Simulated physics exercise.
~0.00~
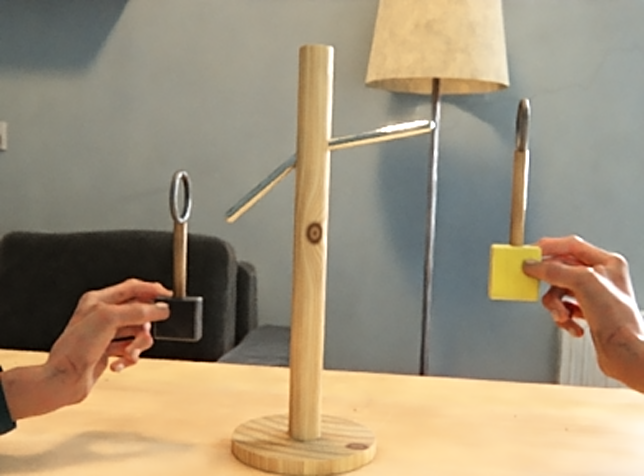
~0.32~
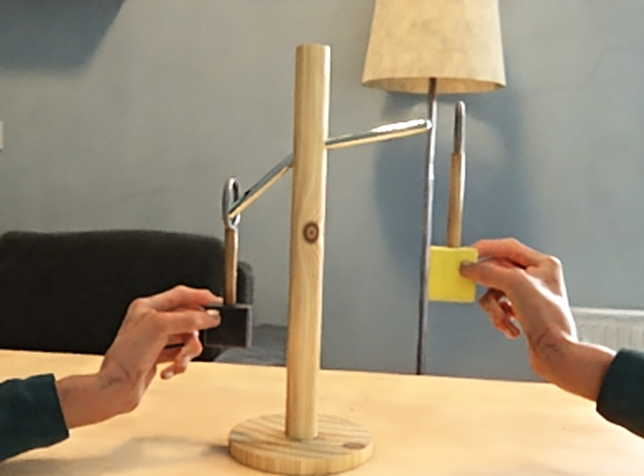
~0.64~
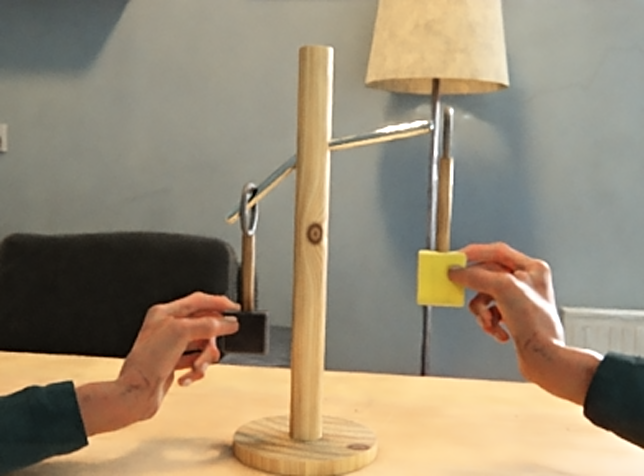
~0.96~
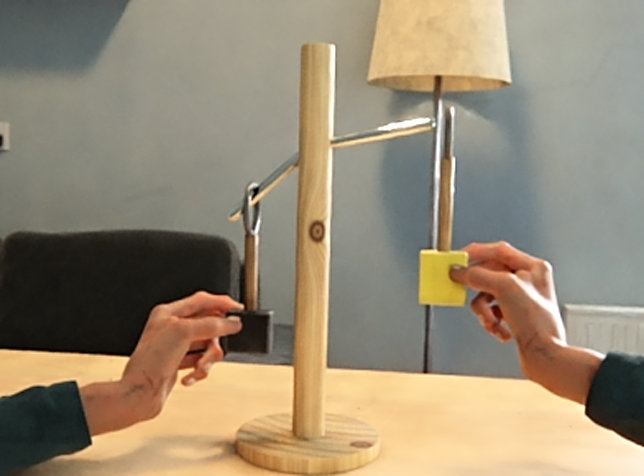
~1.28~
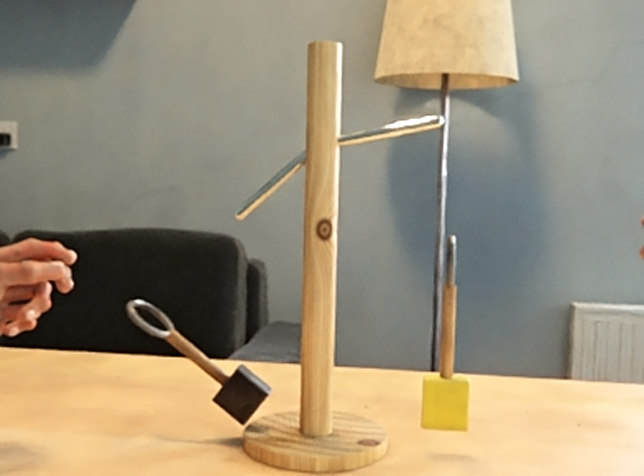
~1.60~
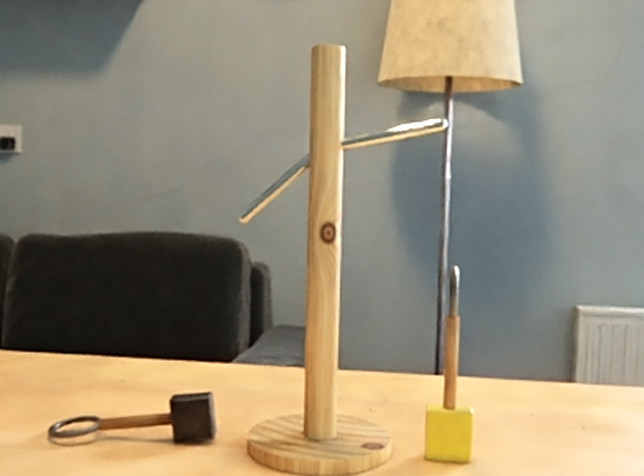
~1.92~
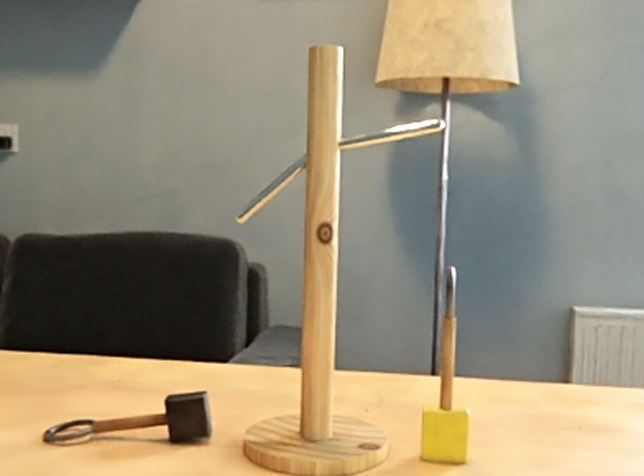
The clip shows two hands bringing a black block and a yellow block, each with a ringed handle, toward the arms of a wooden peg stand. Once released, both drop to the table, the black one ending on its side and the yellow one upright.
